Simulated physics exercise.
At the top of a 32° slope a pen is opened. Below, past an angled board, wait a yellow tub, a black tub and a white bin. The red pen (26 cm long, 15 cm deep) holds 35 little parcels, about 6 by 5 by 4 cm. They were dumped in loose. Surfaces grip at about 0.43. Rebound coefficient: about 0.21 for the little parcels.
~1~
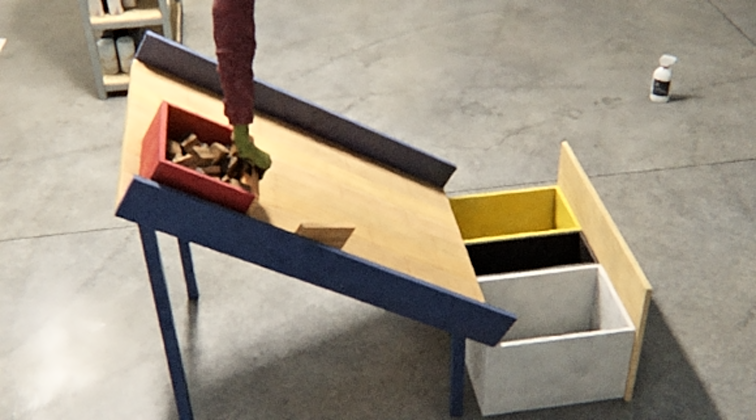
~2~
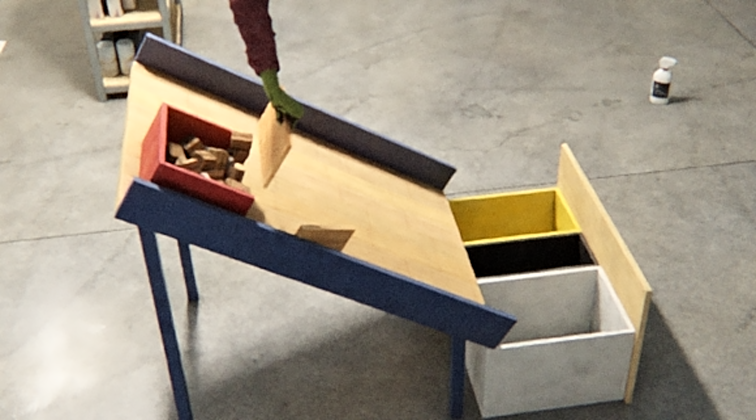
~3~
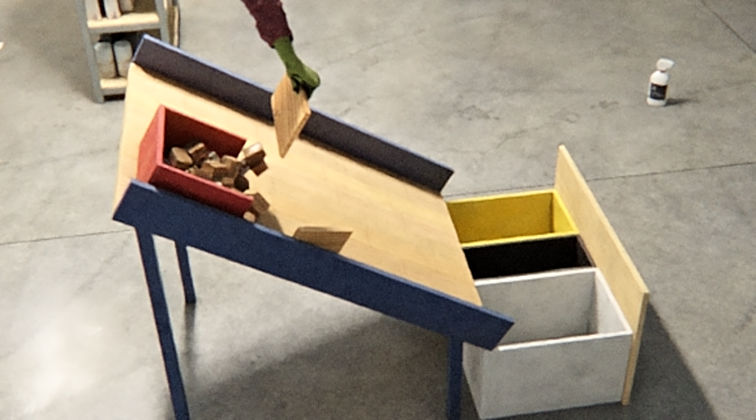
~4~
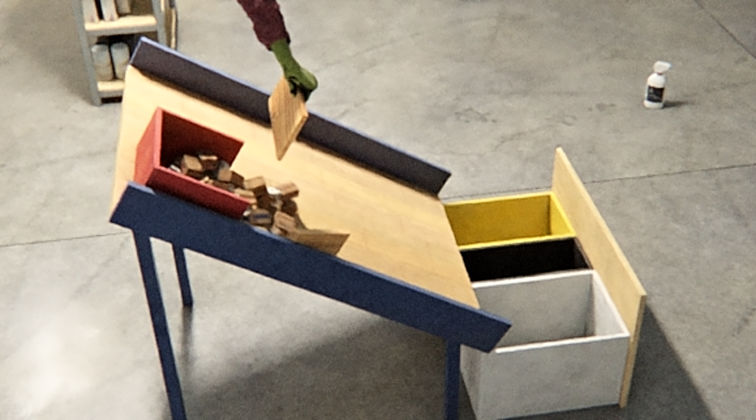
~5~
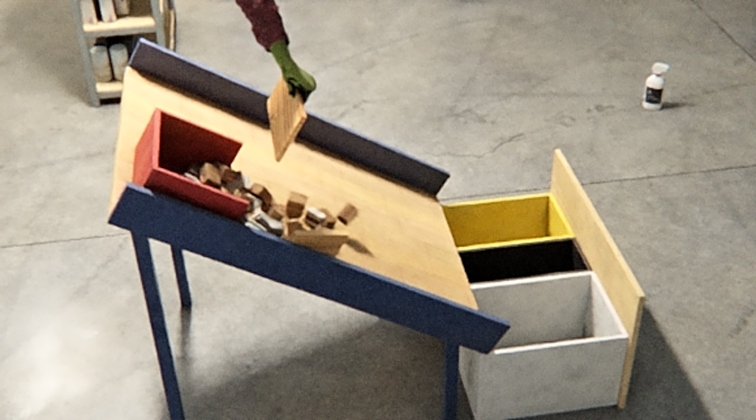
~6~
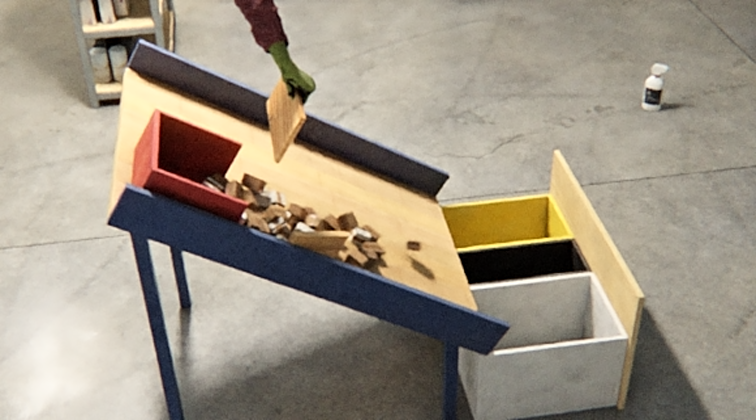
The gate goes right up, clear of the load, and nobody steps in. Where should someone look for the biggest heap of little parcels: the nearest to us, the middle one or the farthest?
Look in the nearest one, the white bin.
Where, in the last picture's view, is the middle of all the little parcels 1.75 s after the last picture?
Around (564, 356).
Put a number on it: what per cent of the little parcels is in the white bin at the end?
Some 75 per cent of them.
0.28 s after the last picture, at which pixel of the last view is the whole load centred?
At about (345, 236).
Then, 0.28 s after the last picture, 2 in the white bin, 30 on the slope and 3 in the air.
Then, 0.63 s after the last picture, 5 in the black tub, 11 in the white bin, 18 on the slope and 1 in the air.
Then, 1.12 s after the last picture, 9 in the black tub, 22 in the white bin, 3 on the slope and 1 in the air.
Final count (1.75 s after the last picture), 9 in the black tub and 26 in the white bin.
